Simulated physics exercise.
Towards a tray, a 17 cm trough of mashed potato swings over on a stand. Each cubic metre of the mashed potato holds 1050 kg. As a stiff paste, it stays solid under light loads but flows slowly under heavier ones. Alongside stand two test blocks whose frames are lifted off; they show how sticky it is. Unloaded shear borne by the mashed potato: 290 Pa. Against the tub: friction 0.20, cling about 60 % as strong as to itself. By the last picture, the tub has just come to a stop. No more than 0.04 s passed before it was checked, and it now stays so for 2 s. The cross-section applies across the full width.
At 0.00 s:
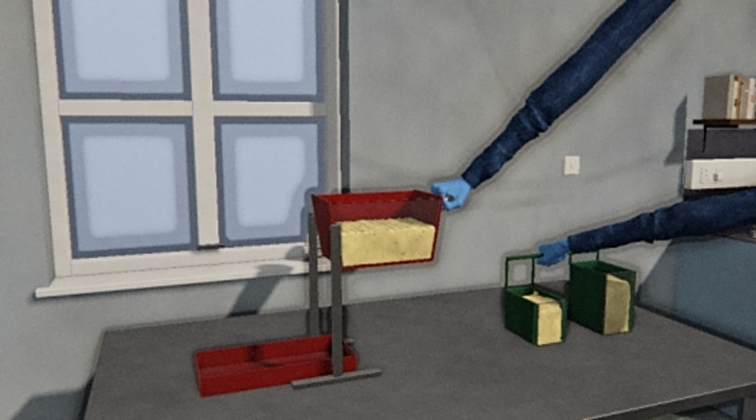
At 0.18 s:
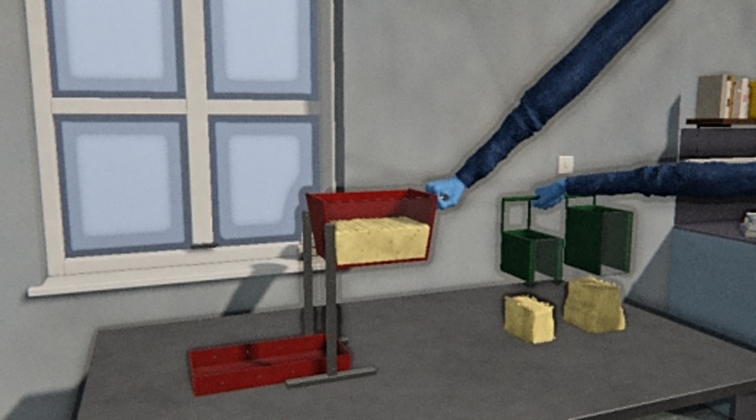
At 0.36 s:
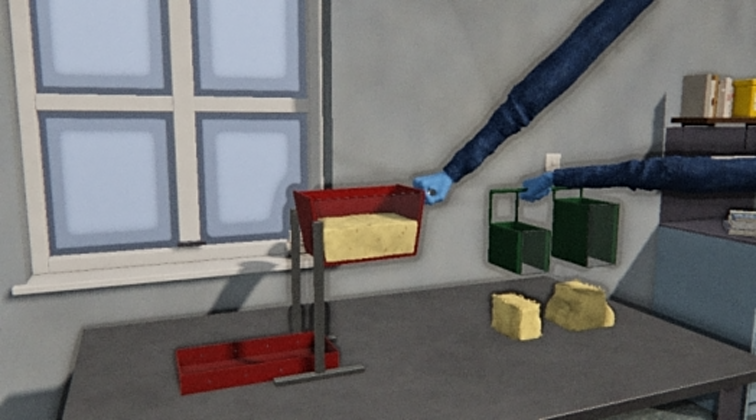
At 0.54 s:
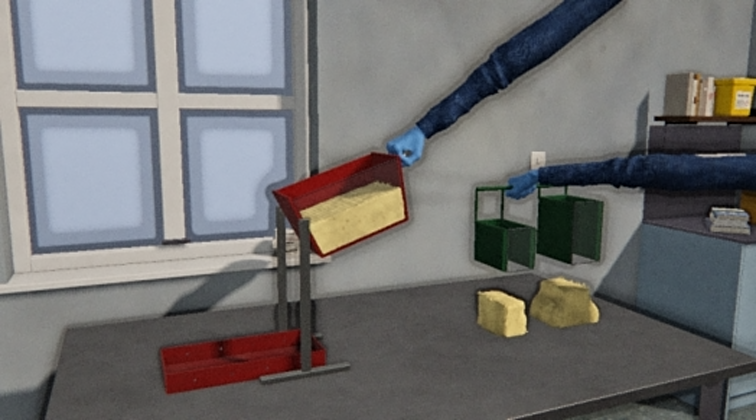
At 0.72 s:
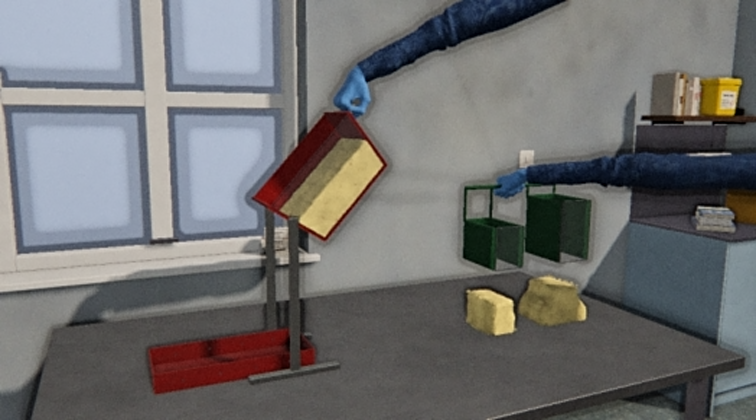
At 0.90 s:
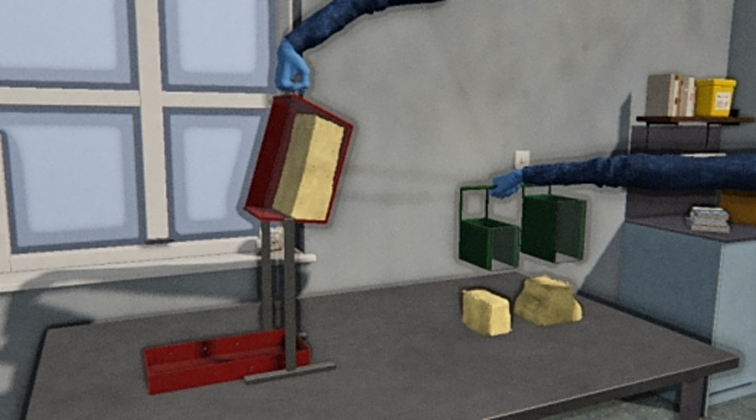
The footage shows a gloved hand lifting green casings off two pale yellow blocks, which sag slightly, the right one more; then another gloved hand swings a red tub on a stand up and leftward, with its yellow mass still inside.
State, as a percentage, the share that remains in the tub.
64 %.
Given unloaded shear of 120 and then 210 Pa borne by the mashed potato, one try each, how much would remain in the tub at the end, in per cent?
Result: 50 % for the first case, 55 % for the second.
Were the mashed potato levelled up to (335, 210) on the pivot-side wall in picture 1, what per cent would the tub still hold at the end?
About 40 per cent.
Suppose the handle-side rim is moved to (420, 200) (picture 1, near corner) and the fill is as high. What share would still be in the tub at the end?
Near 100 per cent.
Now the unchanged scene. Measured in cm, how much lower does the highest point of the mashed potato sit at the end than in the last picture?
About 17 cm.
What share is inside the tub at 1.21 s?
About 80 %.
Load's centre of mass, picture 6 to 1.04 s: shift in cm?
Shift: Some 5 cm.
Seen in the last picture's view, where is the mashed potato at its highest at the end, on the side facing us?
I'd point to somewhere around (304, 184).
After 1.04 s, the tub is at 74 degrees and holds 100 %.
After 1.21 s, the tub is at 74 degrees and holds 81 %.
After 1.38 s, the tub is at 74 degrees and holds 65 %.
After 1.55 s, the tub is at 74 degrees and holds 64 %.
After 2.90 s, at the end, the tub is at 74 degrees and holds 64 %.
